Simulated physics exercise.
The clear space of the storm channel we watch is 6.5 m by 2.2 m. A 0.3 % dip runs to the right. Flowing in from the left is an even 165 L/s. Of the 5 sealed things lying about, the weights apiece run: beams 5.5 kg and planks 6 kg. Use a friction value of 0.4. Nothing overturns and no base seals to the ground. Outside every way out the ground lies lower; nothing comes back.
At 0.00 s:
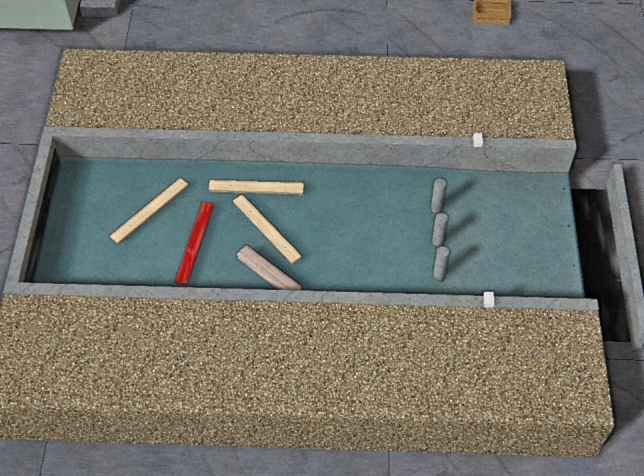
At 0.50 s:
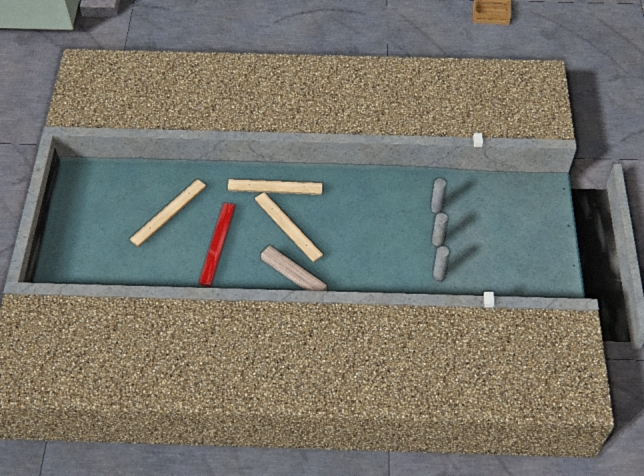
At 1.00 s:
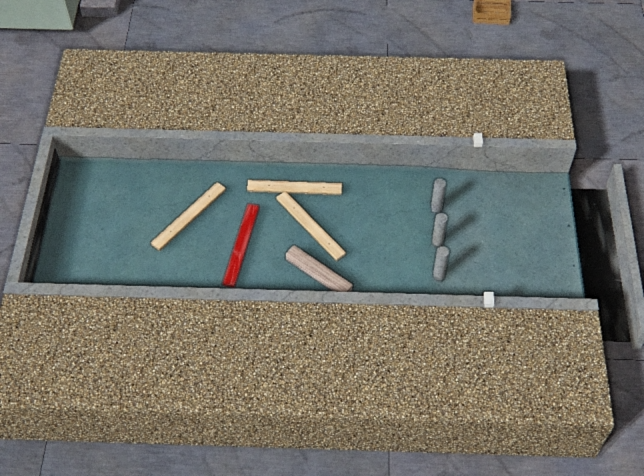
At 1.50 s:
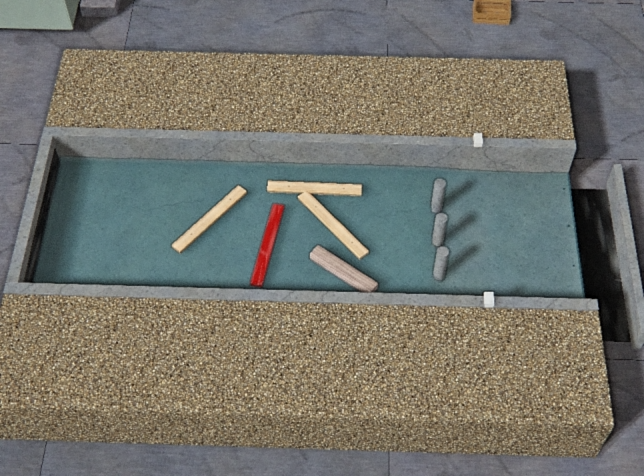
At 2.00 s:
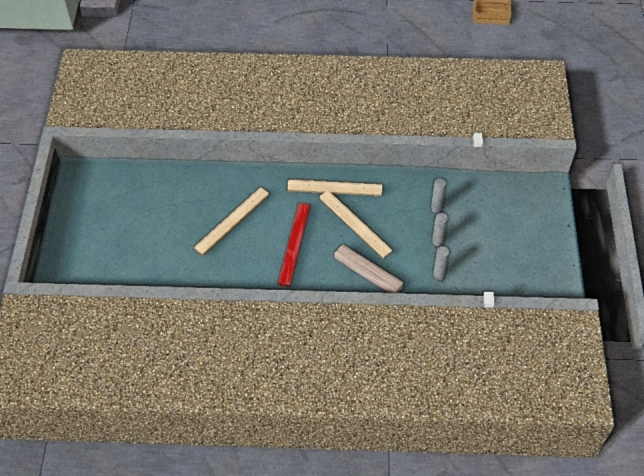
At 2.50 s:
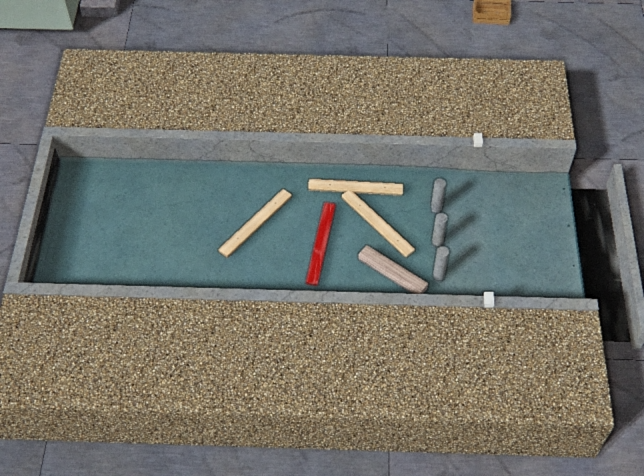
In a shallow water channel between two gravelly banks, a red plank, three pale ones and a greyish beam drifted steadily rightward together, nearing three short grey posts that stayed where they were.
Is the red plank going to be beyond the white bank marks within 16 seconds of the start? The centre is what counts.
The red plank does not clear the marks.
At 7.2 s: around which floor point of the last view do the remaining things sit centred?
Mean position approx. (414, 235).
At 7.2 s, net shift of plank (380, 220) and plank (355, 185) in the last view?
So the first one has shifted 200 cm and the other is gone out.
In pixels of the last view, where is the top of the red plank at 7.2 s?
At about (415, 232).
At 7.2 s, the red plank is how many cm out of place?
Displacement near 250 cm.
After 3.5 s the red plank is near (373, 238), 2.2 m from its start, afloat; 0 of 5 are over the mark; 5 afloat.
After 7.2 s the red plank is near (415, 232), 2.7 m from its start, afloat; 2 of 5 are over the mark; 3 afloat.
After 12.0 s the red plank is near (415, 232), 2.7 m from its start, afloat; 2 of 5 are over the mark; 3 afloat.
After 16.0 s the red plank is near (415, 232), 2.7 m from its start, afloat; 2 of 5 are over the mark; 3 afloat.
